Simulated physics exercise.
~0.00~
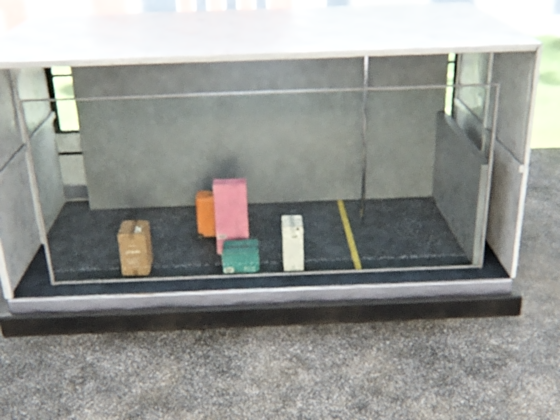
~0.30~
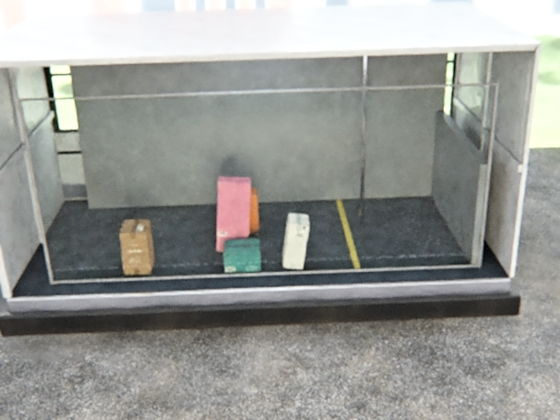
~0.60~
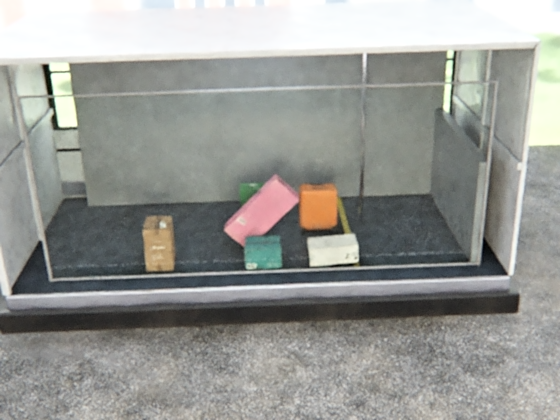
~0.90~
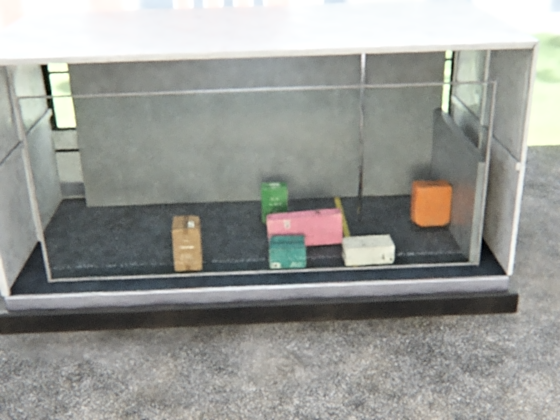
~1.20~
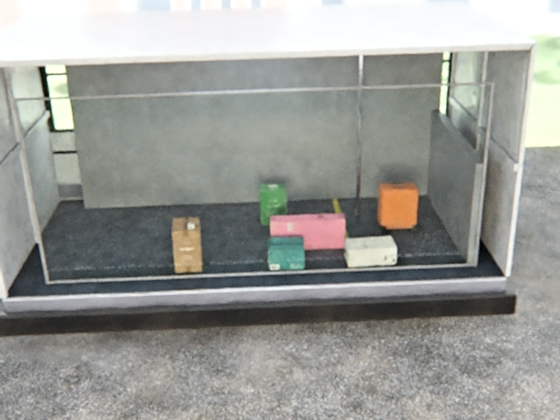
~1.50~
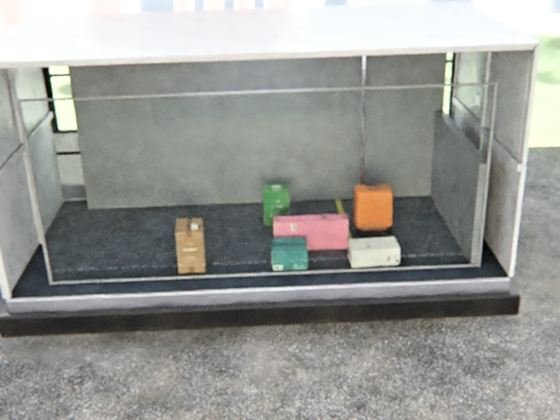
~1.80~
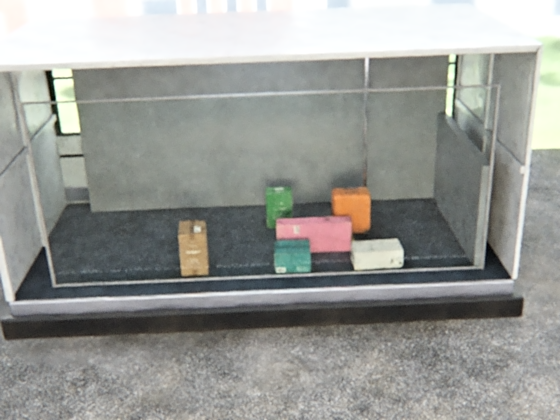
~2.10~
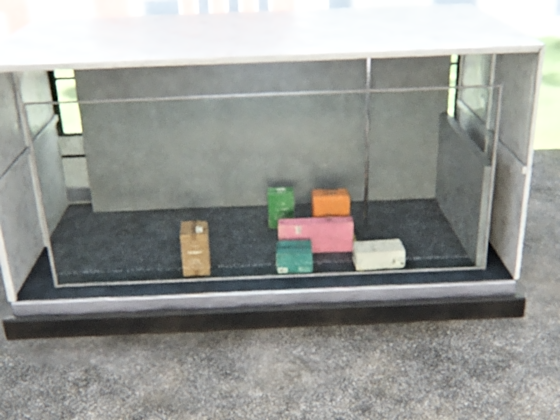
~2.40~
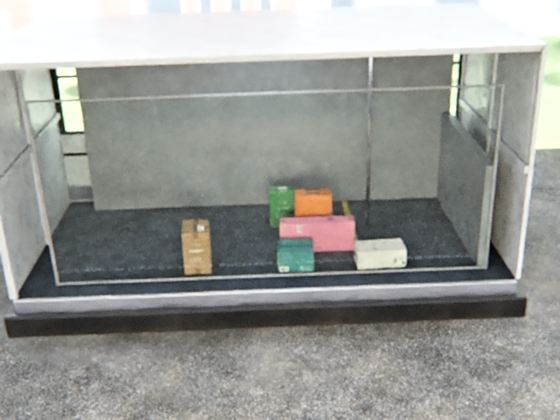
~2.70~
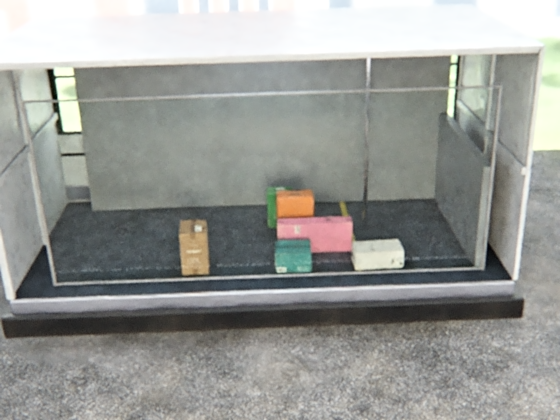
In a glass-fronted bay, cases slide right, two topple, and the orange one rolls back left.
